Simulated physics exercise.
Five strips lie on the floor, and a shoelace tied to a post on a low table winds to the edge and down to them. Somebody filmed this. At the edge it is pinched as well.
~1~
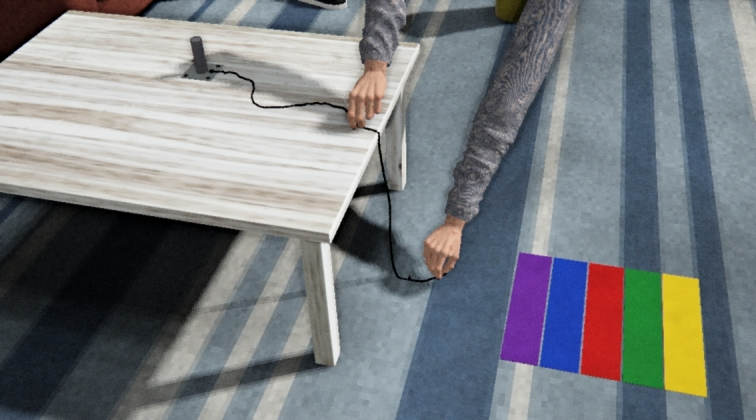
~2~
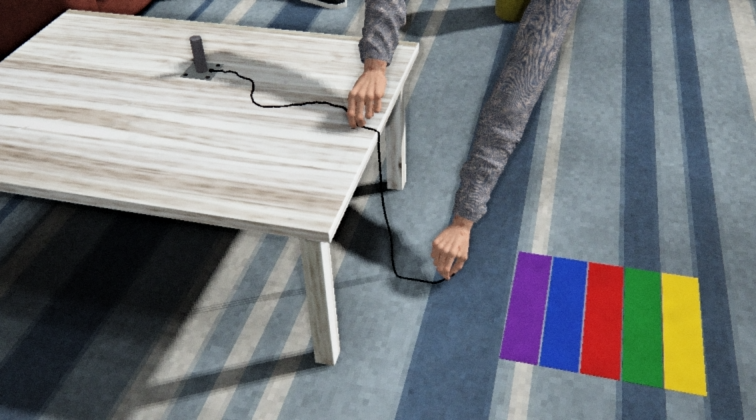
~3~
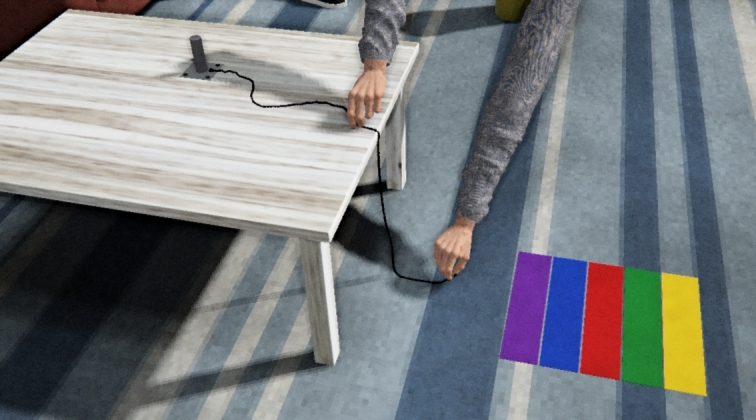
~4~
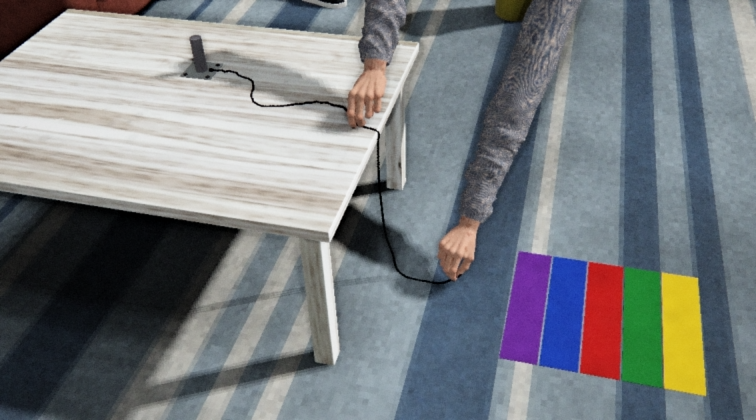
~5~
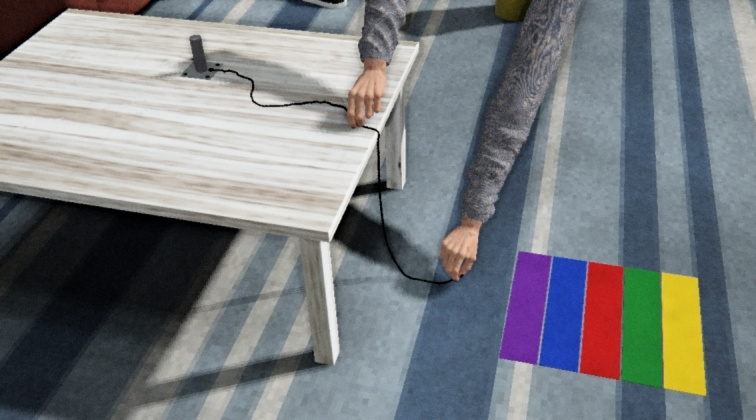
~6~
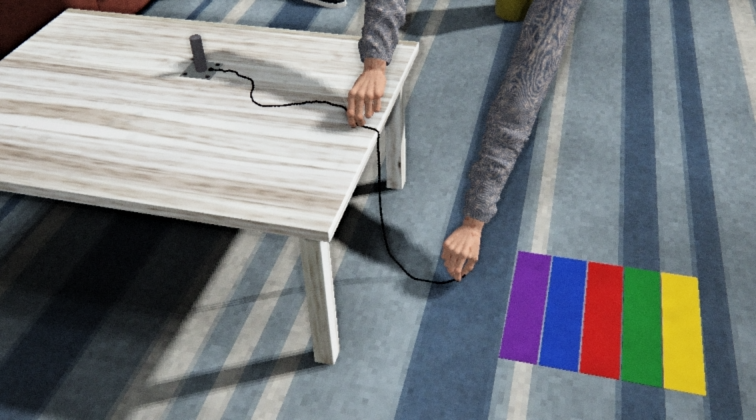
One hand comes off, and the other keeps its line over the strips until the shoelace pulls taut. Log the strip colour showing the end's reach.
Reach: Red strip.
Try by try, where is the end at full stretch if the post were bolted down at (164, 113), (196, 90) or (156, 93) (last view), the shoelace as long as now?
Going by the last picture, roughly (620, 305), (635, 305) and (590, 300).
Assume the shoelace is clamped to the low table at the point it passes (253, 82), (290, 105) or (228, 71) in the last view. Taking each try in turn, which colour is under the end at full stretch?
Taking them in turn: Red; blue; red.
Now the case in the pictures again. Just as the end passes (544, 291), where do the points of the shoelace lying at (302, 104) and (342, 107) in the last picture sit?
They move to (331, 107) and (368, 120) respectively.
A little later, end near (544, 291); over purple.
Next, end near (587, 298); over red.
When it is tight, end near (612, 302); over red. The red one.
